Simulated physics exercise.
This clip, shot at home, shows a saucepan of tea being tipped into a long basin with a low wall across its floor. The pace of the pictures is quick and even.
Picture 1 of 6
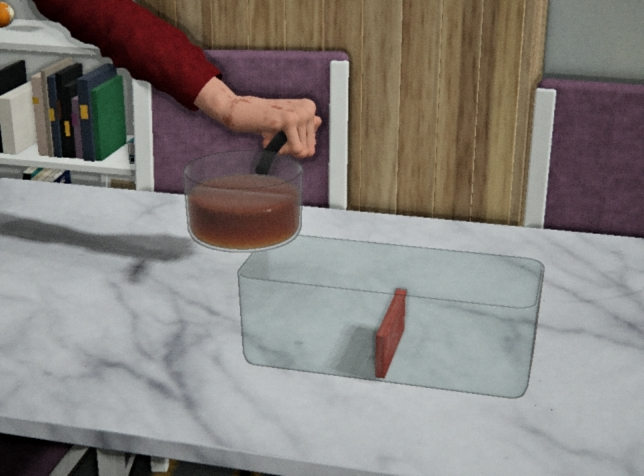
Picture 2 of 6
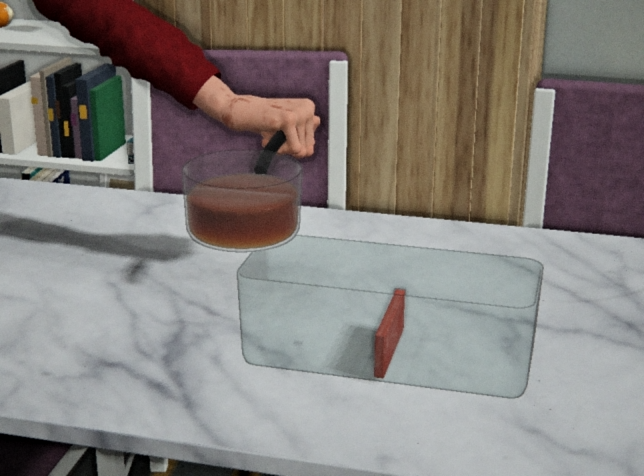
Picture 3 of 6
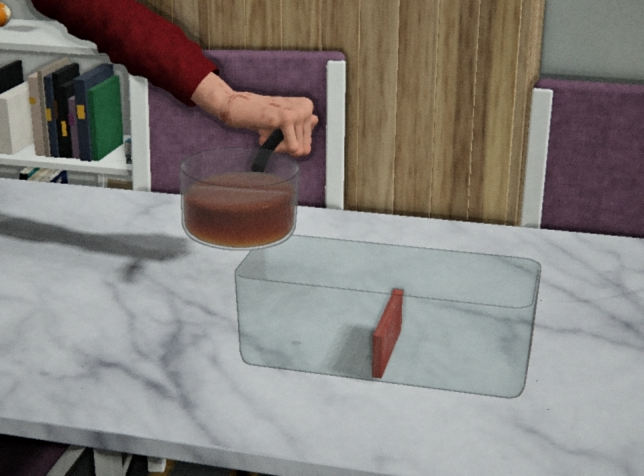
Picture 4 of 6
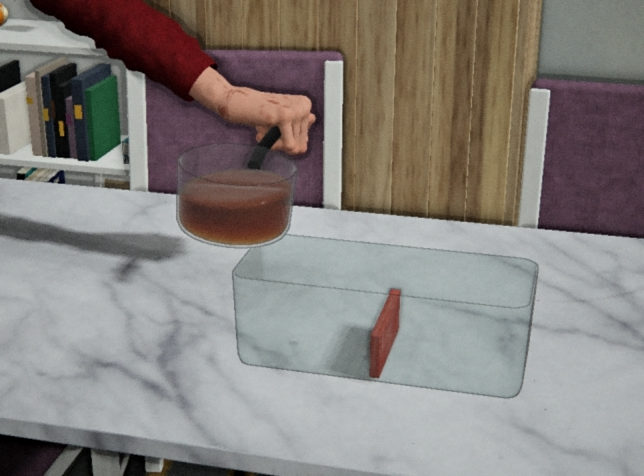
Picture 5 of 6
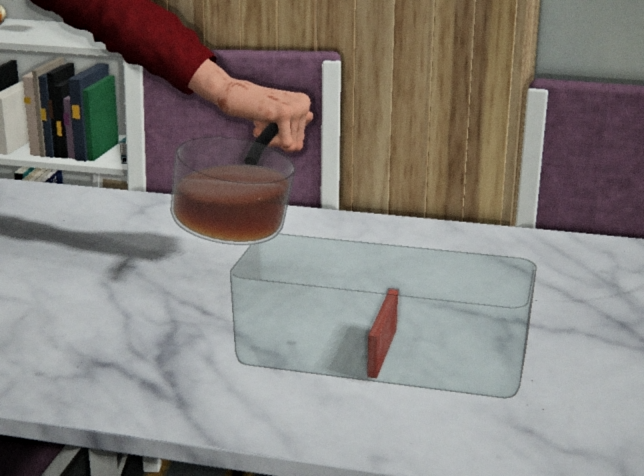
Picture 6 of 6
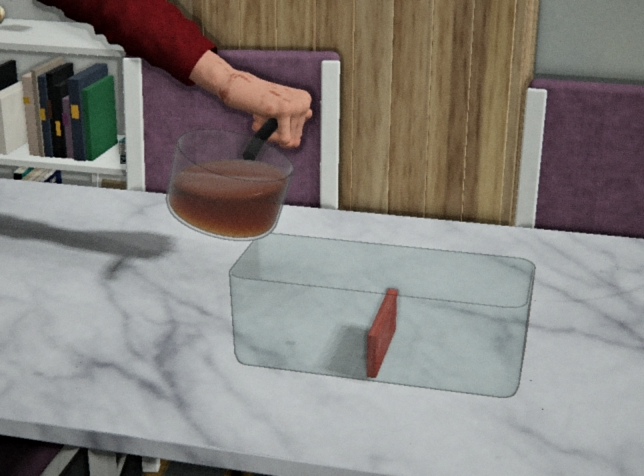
At first, a hand in a red sleeve holds a clear saucepan of brown tea level above a marble table, beside a long glass basin with a low red wall across its floor. The pan then drifts slightly left and gradually tilts, its left side rising, while the tea stays inside.
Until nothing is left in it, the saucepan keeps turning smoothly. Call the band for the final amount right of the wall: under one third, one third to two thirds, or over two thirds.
Band: One third to two thirds.
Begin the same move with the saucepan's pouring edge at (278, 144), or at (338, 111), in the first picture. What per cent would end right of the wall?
It would come to near 25 per cent, and then near 80 per cent.
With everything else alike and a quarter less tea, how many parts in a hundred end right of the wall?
Estimated share: Close to 30 per cent.
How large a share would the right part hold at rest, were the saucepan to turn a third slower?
Around 30 percent ends up there.
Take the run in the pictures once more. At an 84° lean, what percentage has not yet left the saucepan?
Some 65 in a hundred has yet to spill out.
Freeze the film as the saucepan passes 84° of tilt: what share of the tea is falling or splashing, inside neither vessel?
Roughly 35 percent.
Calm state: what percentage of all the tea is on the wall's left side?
It works out to around 50 percent.
A moment on, the saucepan is tipped on its side and 65 per cent is still to pour, 2 is left of the wall and 0 right of it.
Next, the saucepan is tipped right over and 6 per cent is still to pour, 31 is left of the wall and 46 right of it.
Then the saucepan is tipped right over and 0 per cent is still to pour, 51 is left of the wall and 44 right of it.
Later the saucepan is tipped right over and 0 per cent is still to pour, 52 is left of the wall and 45 right of it.
Finally, 52 per cent lies left of the wall, 45 right of it and 3 outside.
